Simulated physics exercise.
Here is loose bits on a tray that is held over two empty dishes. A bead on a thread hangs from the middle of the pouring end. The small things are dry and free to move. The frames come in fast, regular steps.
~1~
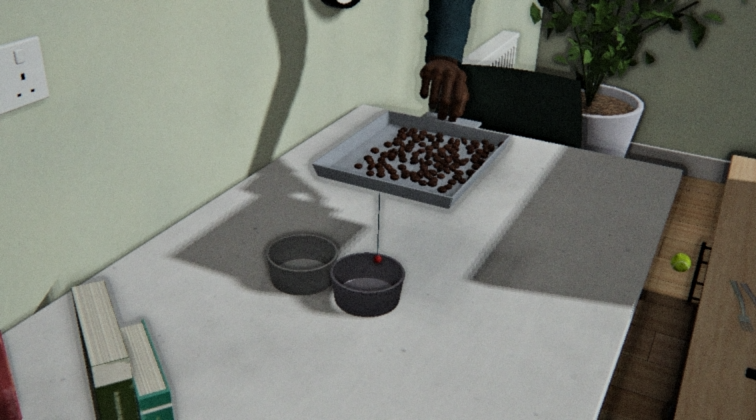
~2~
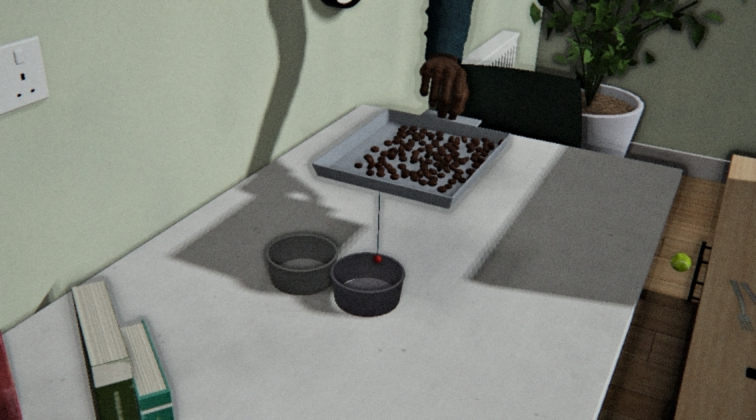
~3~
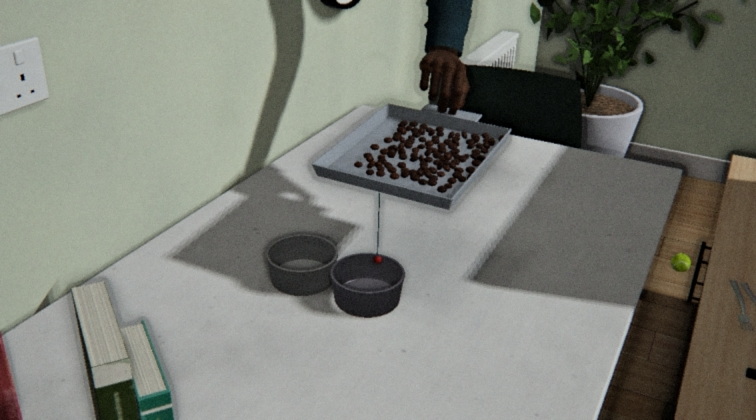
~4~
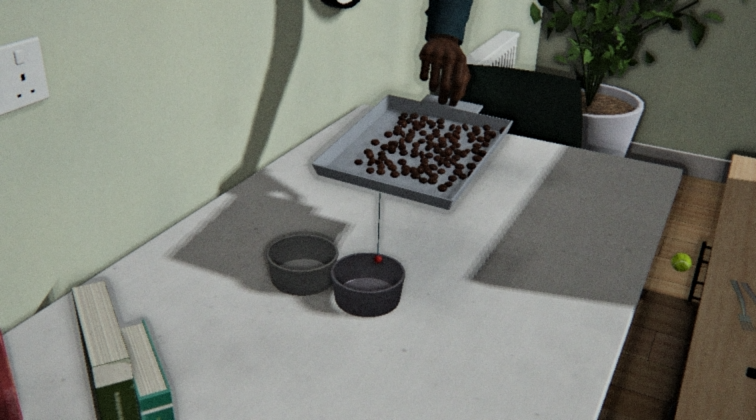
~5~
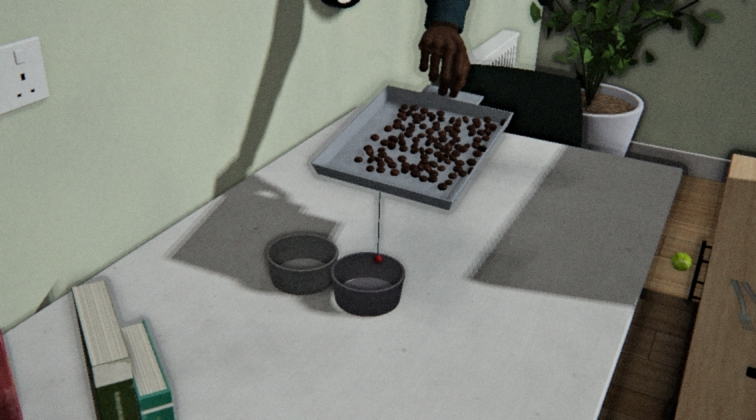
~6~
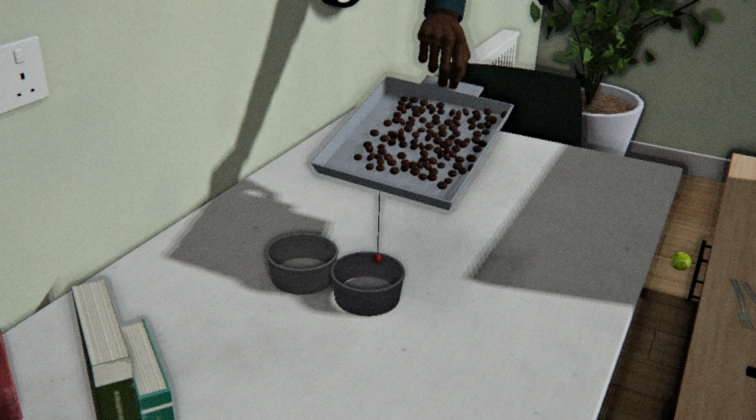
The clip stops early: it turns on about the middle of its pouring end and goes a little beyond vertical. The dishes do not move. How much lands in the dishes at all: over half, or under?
In the dishes lies under half of it.
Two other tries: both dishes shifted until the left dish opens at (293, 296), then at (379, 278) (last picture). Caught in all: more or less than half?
At the first place the smaller part, at the second most of it.
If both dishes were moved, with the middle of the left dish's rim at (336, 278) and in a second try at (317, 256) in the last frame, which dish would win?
One: The right one. Two: The dish on the right.
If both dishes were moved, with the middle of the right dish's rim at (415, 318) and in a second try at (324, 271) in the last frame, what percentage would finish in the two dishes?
First some 60, then 10 per cent.
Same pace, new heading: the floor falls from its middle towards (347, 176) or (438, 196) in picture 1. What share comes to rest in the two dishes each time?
Roughly 80 per cent, and 0 per cent.
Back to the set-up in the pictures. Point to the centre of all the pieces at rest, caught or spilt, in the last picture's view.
At about (397, 324).
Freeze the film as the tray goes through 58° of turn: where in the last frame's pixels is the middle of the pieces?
At about (407, 182).
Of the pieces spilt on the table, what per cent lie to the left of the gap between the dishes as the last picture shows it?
Close to 10 per cent.
Shortly afterwards, tray tipped steeply; all but a few on the tray; only a few in the air.
Next, tray tipped right over; near half on the tray; a little in the right dish; near a third outside both; near a quarter in the air.
Some moments later, tray tipped past a quarter turn; near a quarter in the right dish; the bulk outside both.
In the end, tray tipped past a quarter turn; near a quarter in the right dish; none at all in the left dish; the bulk outside both.
